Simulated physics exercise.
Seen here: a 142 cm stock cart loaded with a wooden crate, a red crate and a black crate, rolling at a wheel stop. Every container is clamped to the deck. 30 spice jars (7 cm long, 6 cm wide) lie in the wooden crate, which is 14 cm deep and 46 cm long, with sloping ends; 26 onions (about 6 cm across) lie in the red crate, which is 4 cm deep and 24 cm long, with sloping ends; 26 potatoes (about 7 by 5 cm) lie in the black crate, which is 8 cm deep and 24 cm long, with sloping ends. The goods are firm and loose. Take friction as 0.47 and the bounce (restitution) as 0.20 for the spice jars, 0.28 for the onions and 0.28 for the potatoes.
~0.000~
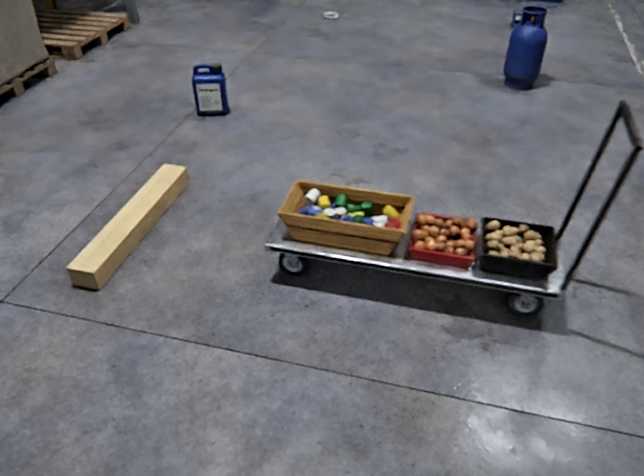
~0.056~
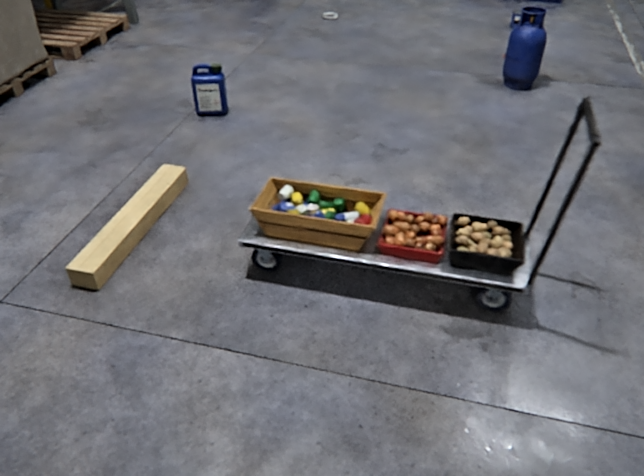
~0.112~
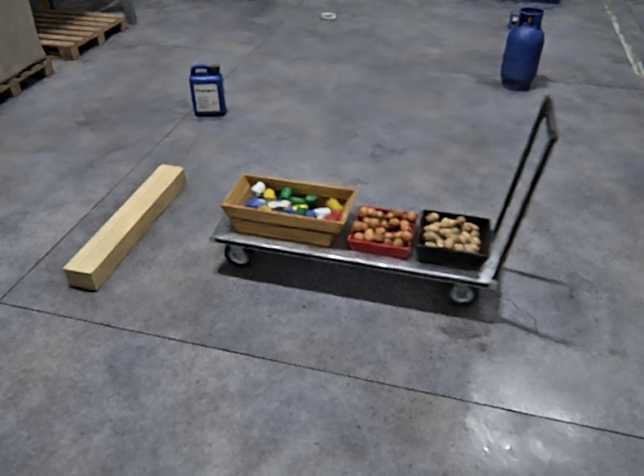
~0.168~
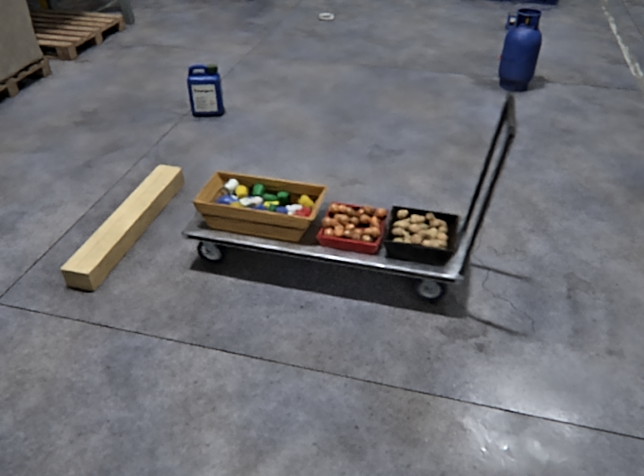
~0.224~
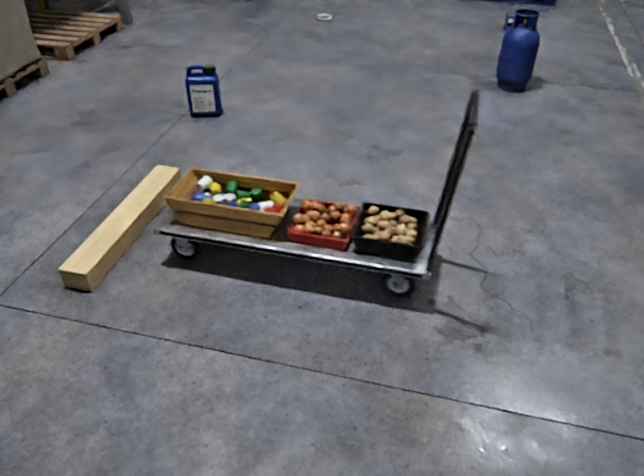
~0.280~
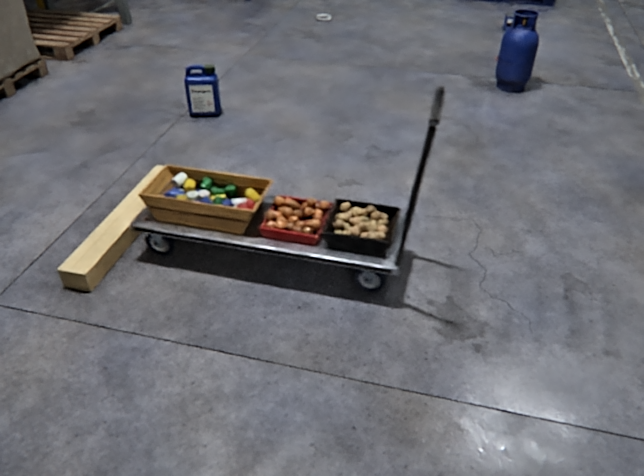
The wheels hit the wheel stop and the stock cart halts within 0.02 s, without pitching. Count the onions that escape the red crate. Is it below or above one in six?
It sheds more than a sixth of them.
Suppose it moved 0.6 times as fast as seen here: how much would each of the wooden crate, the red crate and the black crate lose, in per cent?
Then wooden crate 0, red crate 10, black crate 0 per cent.
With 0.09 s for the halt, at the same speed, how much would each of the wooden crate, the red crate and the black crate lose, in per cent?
Then wooden crate 0, red crate 30, black crate 10 per cent.
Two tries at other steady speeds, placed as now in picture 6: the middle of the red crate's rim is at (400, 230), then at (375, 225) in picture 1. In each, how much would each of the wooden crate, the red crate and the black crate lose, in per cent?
Wooden crate 0 then 0, red crate 20 then 10, black crate 0 then 0 per cent.
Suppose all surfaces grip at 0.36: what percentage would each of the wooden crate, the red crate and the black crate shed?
Then wooden crate 0, red crate 20, black crate 30 per cent.
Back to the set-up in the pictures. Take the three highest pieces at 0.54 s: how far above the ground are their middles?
Roughly 44 cm.
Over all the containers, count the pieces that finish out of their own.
Some 16 pieces.
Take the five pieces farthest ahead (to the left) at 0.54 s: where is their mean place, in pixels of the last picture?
At about (137, 171).
After 0.32 s, impact.
After 0.42 s, the wooden crate has all 30, the red crate is down by 1 of 26 and the black crate has all 26.
After 0.54 s, the wooden crate has all 30, the red crate is down by 8 of 26 and the black crate is down by 4 of 26.
After 0.77 s, the wooden crate is down by 2 of 30, the red crate is down by 8 of 26 and the black crate is down by 5 of 26.
Outcome (at 1.28 s), the wooden crate is down by 2 of 30, the red crate is down by 9 of 26 and the black crate is down by 5 of 26. Asked share, 9 of 26, 35 per cent.
